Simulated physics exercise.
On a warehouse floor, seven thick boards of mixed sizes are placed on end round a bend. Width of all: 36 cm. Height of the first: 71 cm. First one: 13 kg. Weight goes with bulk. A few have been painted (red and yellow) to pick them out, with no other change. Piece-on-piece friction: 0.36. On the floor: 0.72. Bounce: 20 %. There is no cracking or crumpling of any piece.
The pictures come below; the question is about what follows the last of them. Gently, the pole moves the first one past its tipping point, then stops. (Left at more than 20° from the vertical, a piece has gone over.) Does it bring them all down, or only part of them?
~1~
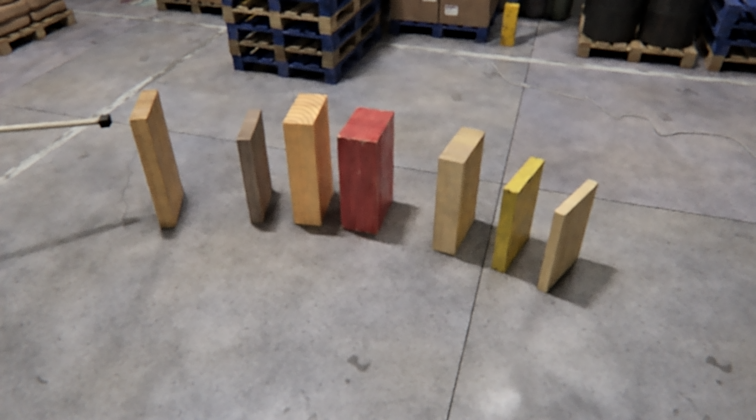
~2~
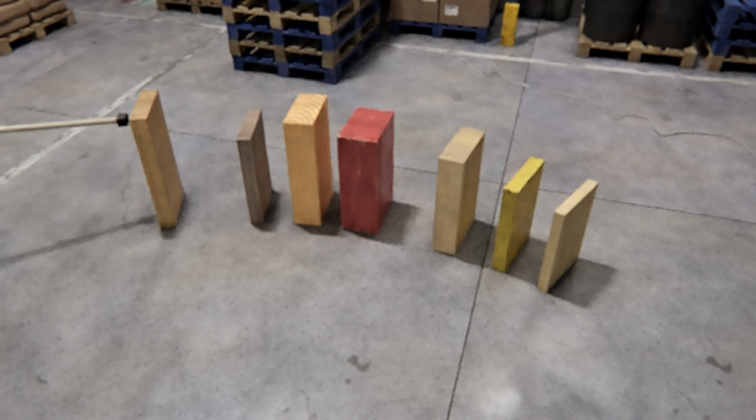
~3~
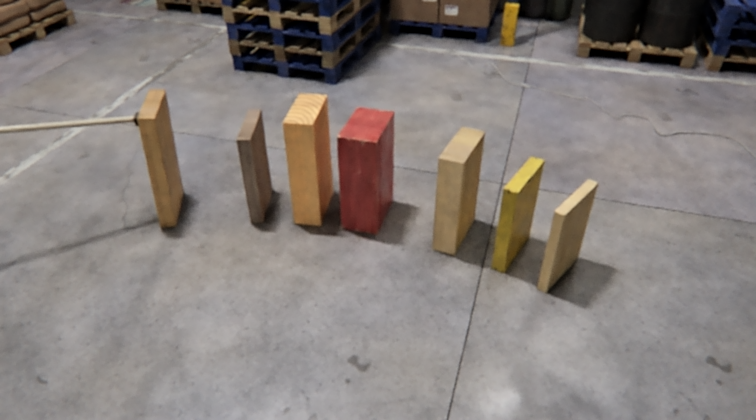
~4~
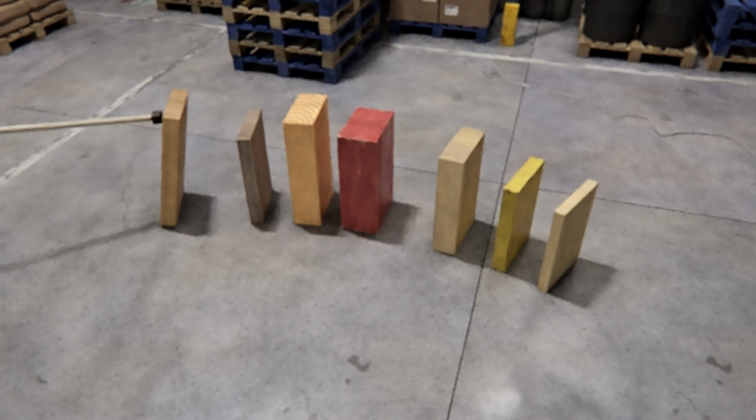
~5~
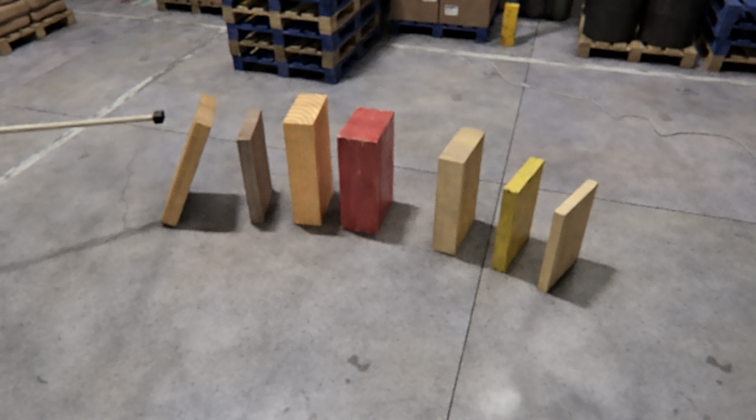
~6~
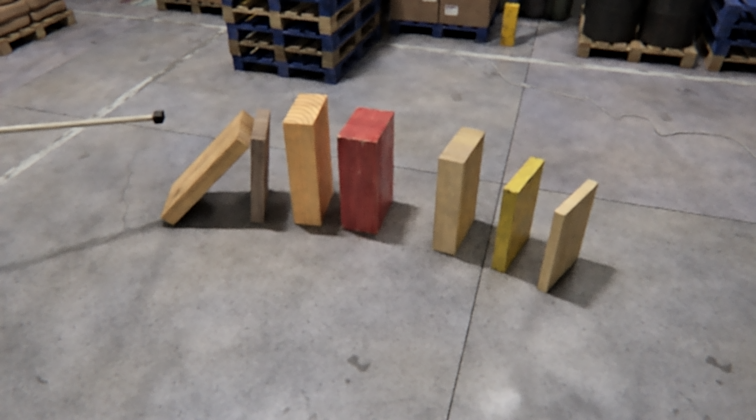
It brings down only part.
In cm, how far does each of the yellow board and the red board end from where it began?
So yellow shifts 0 cm, while red shifts 0 cm.
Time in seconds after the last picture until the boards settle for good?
Close to 0.5 seconds.
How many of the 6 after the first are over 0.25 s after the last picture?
At that moment 1.
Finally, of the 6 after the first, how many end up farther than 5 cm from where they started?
Total tallied: 2.
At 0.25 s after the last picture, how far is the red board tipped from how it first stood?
Some 0 degrees.
Then, 0.07 s later than the last frame, none of the 6 other boards over, 1 disturbed.
Then, 0.25 s later than the last frame, 1 of the 6 other boards over.
When it is over, 1 of the 6 other boards over; red board tilted 7°; yellow board unmoved. Five left standing. In pixels of the last frame, middles, red board near (374, 171), yellow board near (517, 215).
